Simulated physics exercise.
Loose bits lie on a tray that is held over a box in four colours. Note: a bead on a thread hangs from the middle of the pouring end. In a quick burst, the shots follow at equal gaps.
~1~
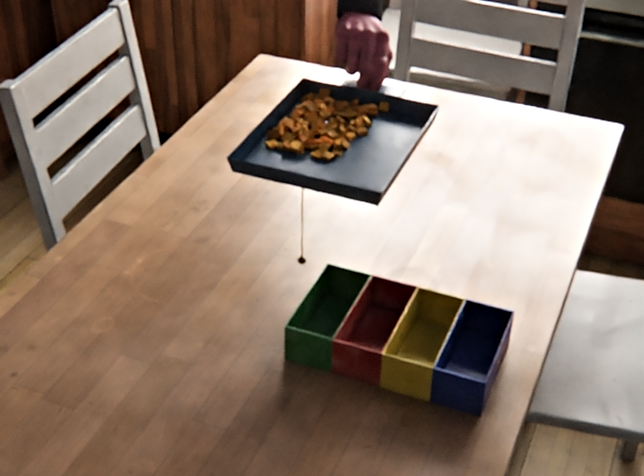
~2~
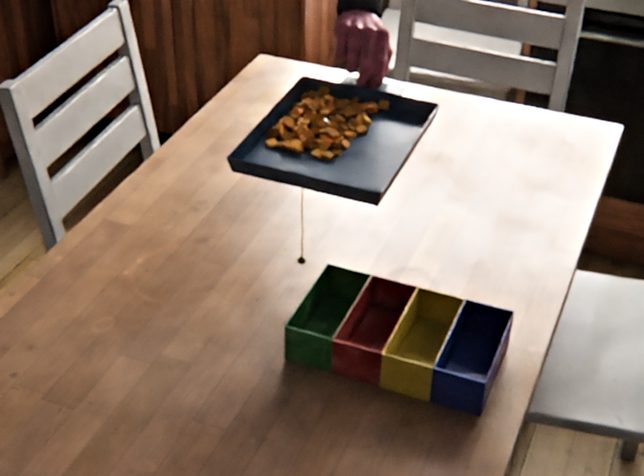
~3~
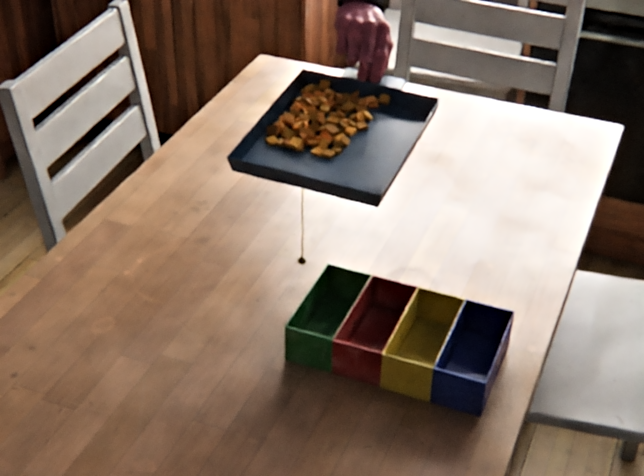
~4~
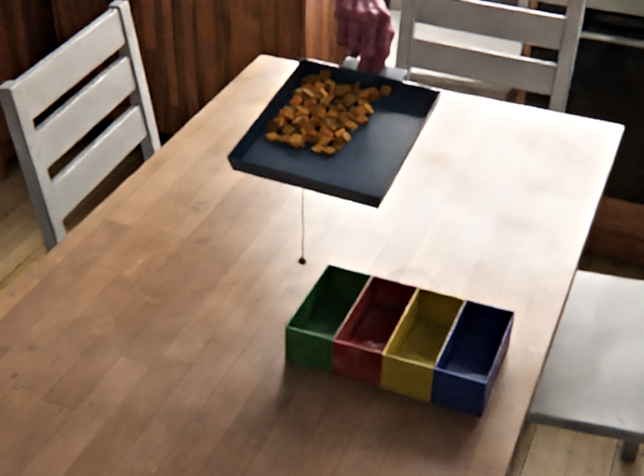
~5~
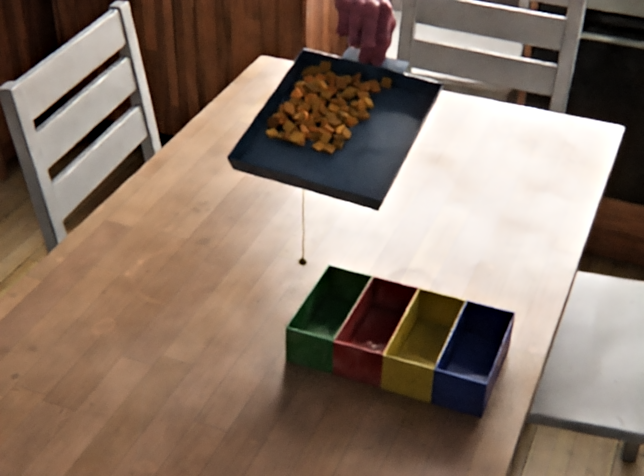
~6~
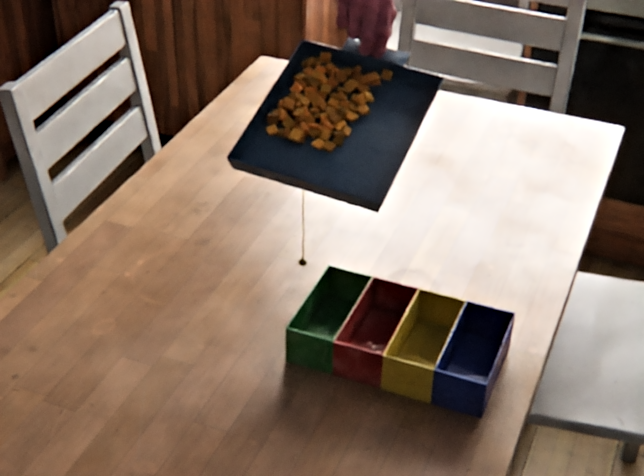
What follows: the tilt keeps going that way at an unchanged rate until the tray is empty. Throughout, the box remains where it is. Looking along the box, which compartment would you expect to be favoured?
I would expect the green compartment to be favoured.
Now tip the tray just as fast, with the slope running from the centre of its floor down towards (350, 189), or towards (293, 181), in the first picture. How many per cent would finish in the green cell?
Respectively 60 and 0 in a hundred.
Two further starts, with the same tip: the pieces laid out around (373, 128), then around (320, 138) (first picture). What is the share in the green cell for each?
First case: Some 50 %; second case: Some 50 %.
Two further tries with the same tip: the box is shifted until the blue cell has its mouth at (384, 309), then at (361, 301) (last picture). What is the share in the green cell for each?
First placement: 0 per cent; second placement: 0 per cent.
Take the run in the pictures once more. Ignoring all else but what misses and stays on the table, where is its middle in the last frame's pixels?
Look around (271, 329) in the last picture.
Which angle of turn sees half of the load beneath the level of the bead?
That would be about 110 degrees from level.
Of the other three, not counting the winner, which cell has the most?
Behind the top one comes the red cell.
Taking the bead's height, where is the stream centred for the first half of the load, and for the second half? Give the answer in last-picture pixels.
About (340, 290), and after that about (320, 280).
Soon after the last picture, tray tipped steeply; nearly all on the tray; a stray few falling or outside the box.
A little later, tray tipped past a quarter turn; most on the tray; a small part in the red cell; a stray few in the green cell; a stray few in the yellow cell; a small part falling or outside the box.
Later still, tray tipped past a quarter turn; about half in the green cell; about a quarter in the red cell; a stray few in the yellow cell; about a quarter falling or outside the box.
At rest, tray tipped past a quarter turn; about half in the green cell; about a quarter in the red cell; a stray few in the yellow cell; none in the blue cell; about a quarter outside the box.
